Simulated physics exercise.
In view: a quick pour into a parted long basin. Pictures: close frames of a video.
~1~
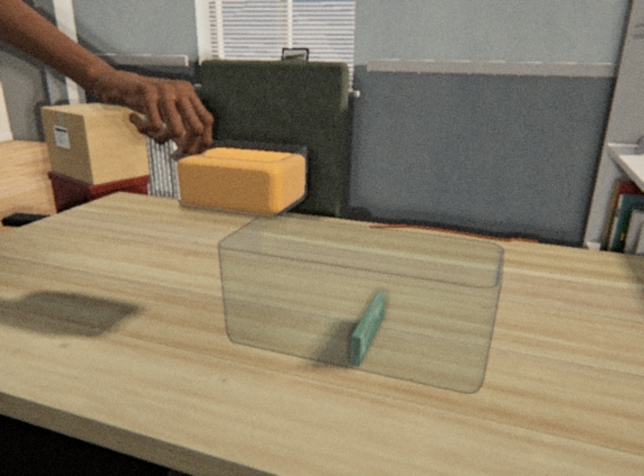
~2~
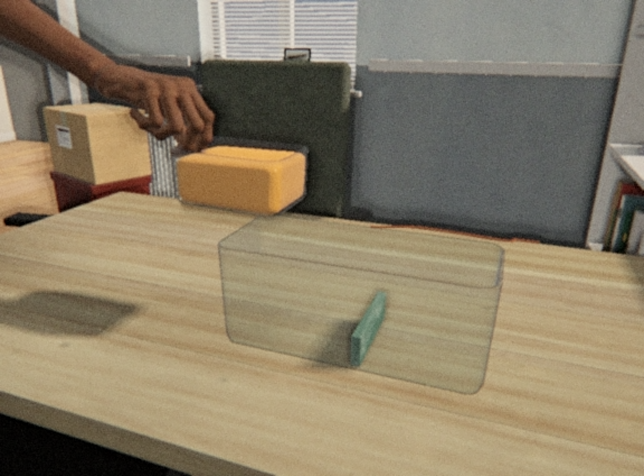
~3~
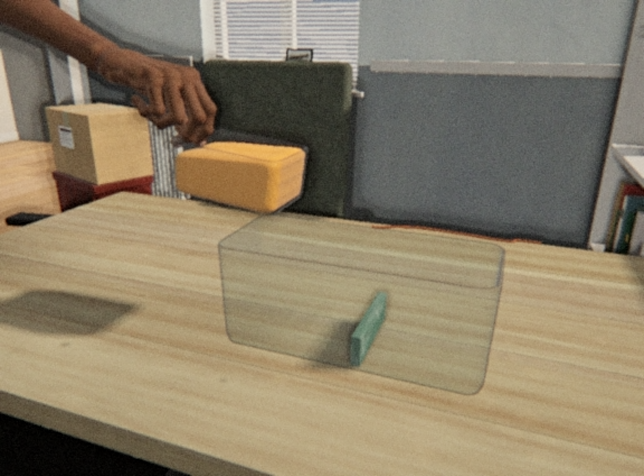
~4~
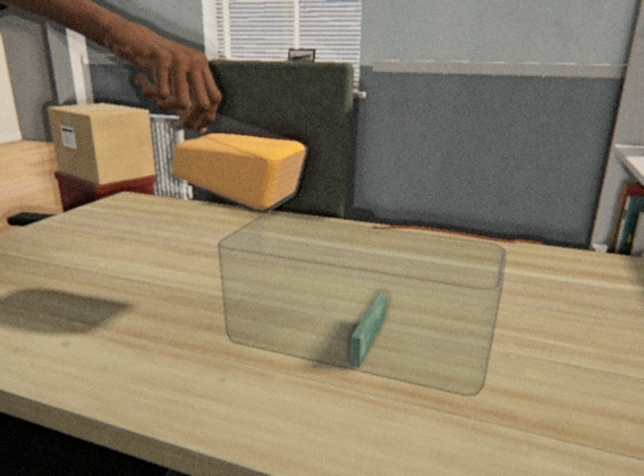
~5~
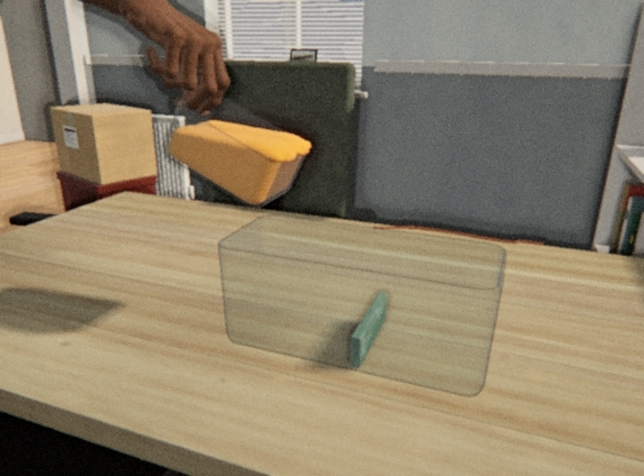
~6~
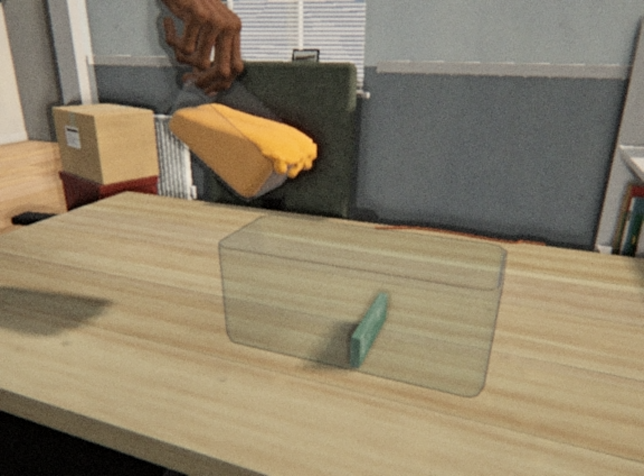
The footage shows a hand above a clear container of orange juice, over a wooden table holding a see-through basin with a green divider. The container tilts steadily to the right, and some juice begins passing over its right rim.
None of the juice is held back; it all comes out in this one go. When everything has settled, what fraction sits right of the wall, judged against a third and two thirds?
It settles with between one third and two thirds on the right.
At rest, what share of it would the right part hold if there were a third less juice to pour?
55 %.
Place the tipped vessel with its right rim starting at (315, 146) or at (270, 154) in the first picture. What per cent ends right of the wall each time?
Close to 65 in a hundred, and close to 40 in a hundred.
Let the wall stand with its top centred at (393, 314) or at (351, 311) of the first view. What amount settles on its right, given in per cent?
Around 40 per cent for the first, around 65 per cent for the second.
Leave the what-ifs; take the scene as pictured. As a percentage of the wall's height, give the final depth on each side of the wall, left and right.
I get 30 % for the left and 60 % for the right.
A moment on, the tilt is 106° and 20 per cent is still to pour, 12 is left of the wall and 11 right of it.
Next, the tilt is 116° and 1 per cent is still to pour, 15 is left of the wall and 73 right of it.
Then the tilt is 116° and 0 per cent is still to pour, 27 is left of the wall and 51 right of it.
Later the tilt is 116° and 0 per cent is still to pour, 34 is left of the wall and 57 right of it.
At rest 35 per cent lies left of the wall, 57 right of it and 9 outside.
